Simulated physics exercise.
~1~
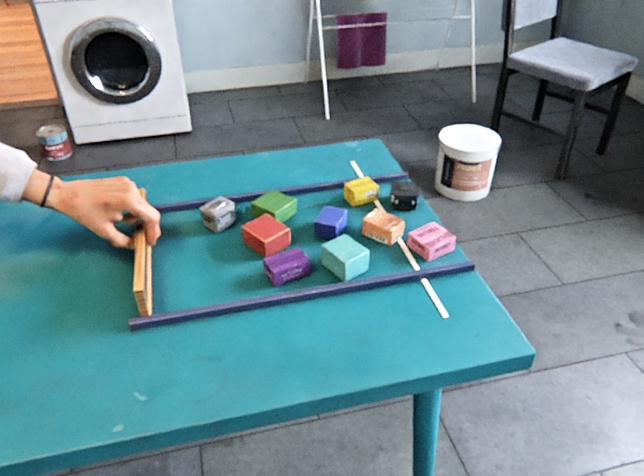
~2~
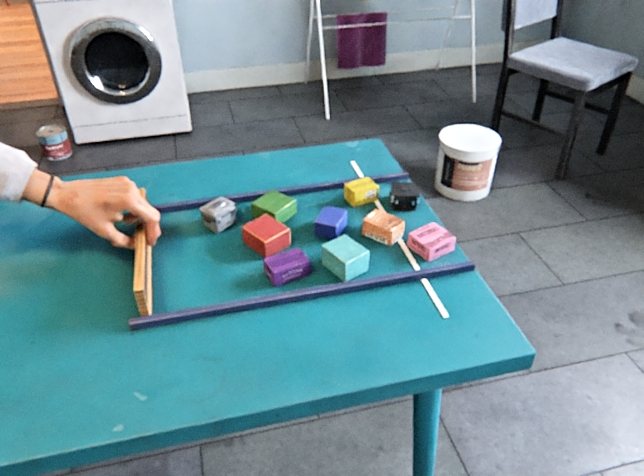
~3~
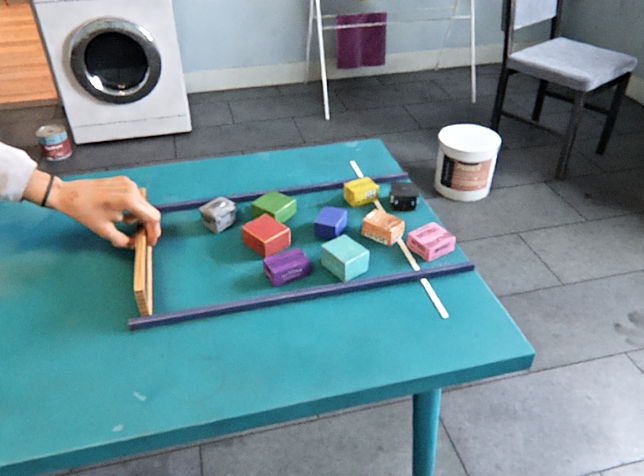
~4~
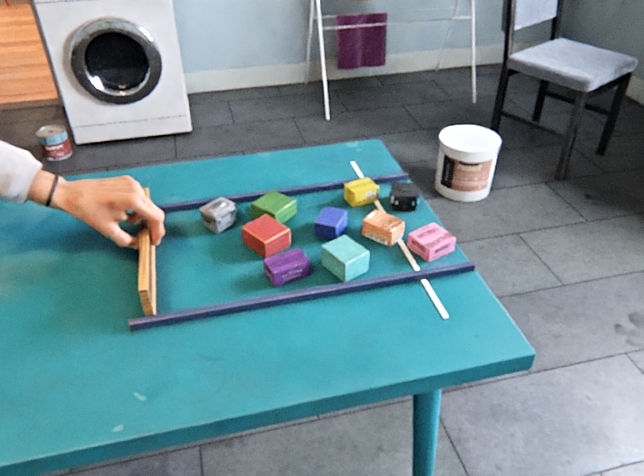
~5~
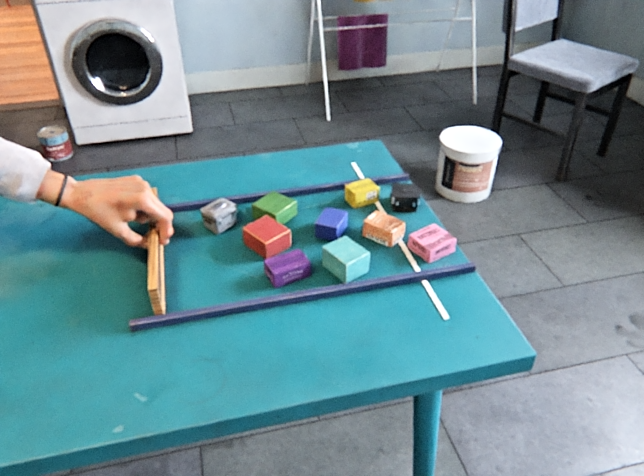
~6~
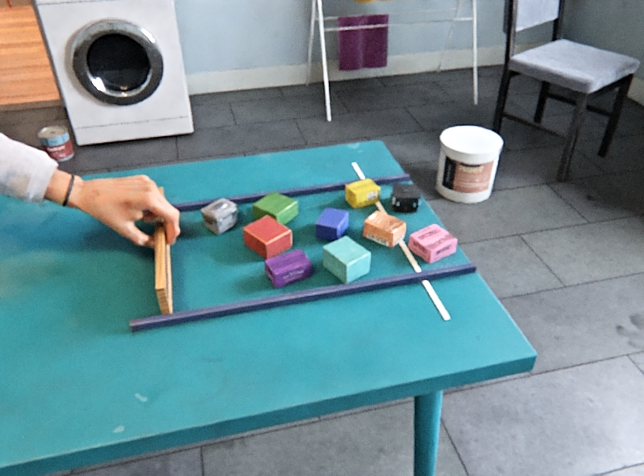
A hand holding a wooden board upright on a teal table, then sliding it slightly right towards scattered, unmoving coloured blocks.
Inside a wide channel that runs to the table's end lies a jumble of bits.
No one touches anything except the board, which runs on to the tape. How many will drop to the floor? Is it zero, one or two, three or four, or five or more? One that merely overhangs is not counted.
It is three or four.
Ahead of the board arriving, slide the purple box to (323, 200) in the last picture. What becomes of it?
From that start, the object then does not stay.
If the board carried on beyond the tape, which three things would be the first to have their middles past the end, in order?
They are the pink box, then the yellow box, then the black case.
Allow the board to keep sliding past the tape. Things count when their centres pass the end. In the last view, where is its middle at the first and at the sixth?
The first puts it near (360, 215), the next near (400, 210).
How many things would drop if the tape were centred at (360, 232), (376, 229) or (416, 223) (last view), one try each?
The counts come to 0, then 2, then 7.
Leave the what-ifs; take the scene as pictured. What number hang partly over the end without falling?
Expected count: 4.
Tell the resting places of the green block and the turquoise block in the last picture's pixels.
Look around (412, 185) for the first and around (463, 244) for the second.
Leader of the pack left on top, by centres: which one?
Foremost is the turquoise block.
A little later, none off yet; black case at rest near (406, 198); pink box at rest near (433, 243); orange box at rest near (385, 229).
Next, none off yet; black case at rest near (406, 198); pink box at rest near (433, 243); orange box shifted a little near (394, 230).
When it is over, the number that fall off is three or four; down, yellow box, pink box and black case.
